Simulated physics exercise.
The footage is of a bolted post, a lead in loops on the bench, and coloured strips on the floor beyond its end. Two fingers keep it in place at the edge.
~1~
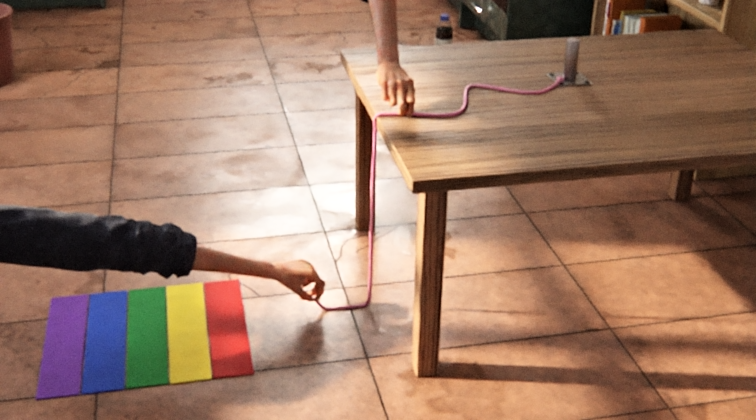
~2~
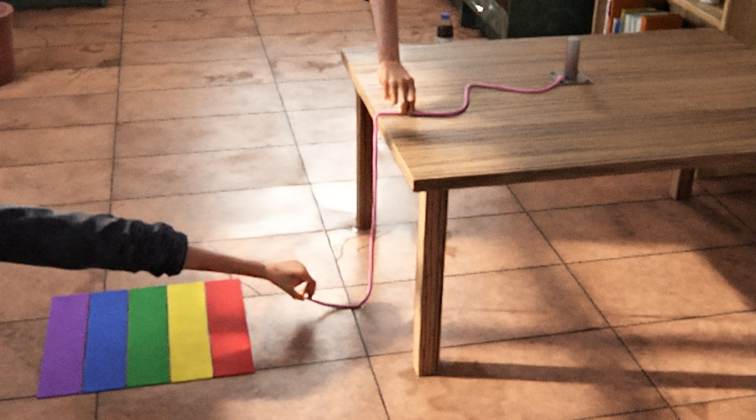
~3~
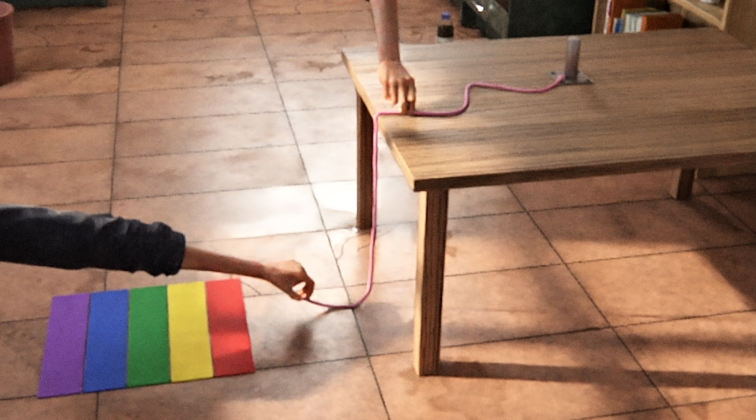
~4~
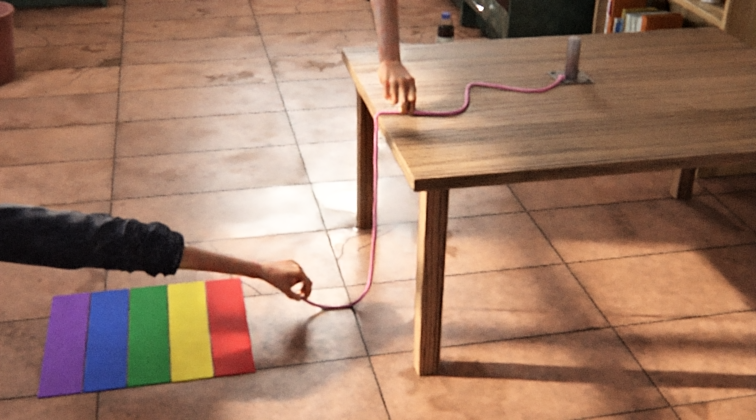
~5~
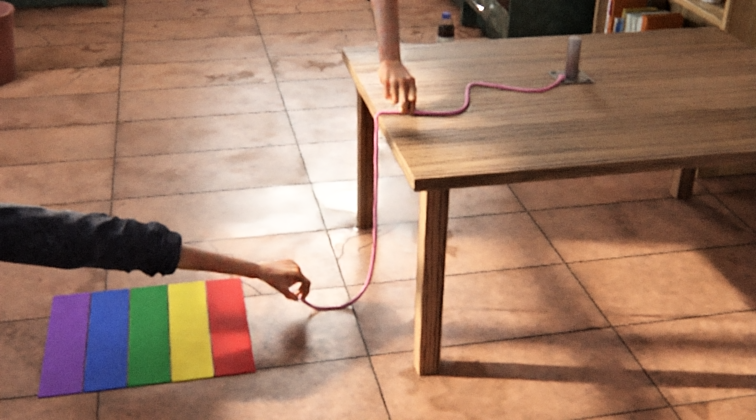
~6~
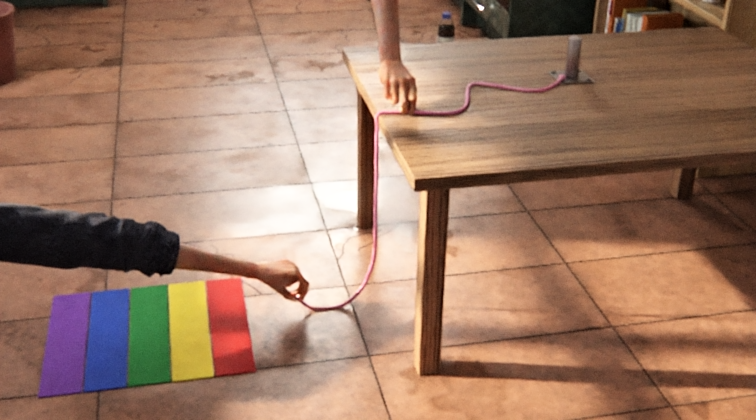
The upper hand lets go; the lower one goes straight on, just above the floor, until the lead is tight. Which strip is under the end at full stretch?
The blue strip.
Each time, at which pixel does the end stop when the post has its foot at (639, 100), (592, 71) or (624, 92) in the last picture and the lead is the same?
Try 1 about (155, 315), try 2 about (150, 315), try 3 about (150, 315).
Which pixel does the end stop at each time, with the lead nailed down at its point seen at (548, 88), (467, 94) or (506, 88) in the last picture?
The three spots are (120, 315), (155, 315) and (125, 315), in that order.
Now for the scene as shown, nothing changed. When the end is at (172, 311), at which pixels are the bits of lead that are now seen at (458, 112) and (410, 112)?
First mark (389, 104), second mark (367, 140).
A little later, end near (172, 311); over yellow.
Next, end near (129, 316); over green.
When it is tight, end near (106, 318); over blue. It gets as far as the blue strip.
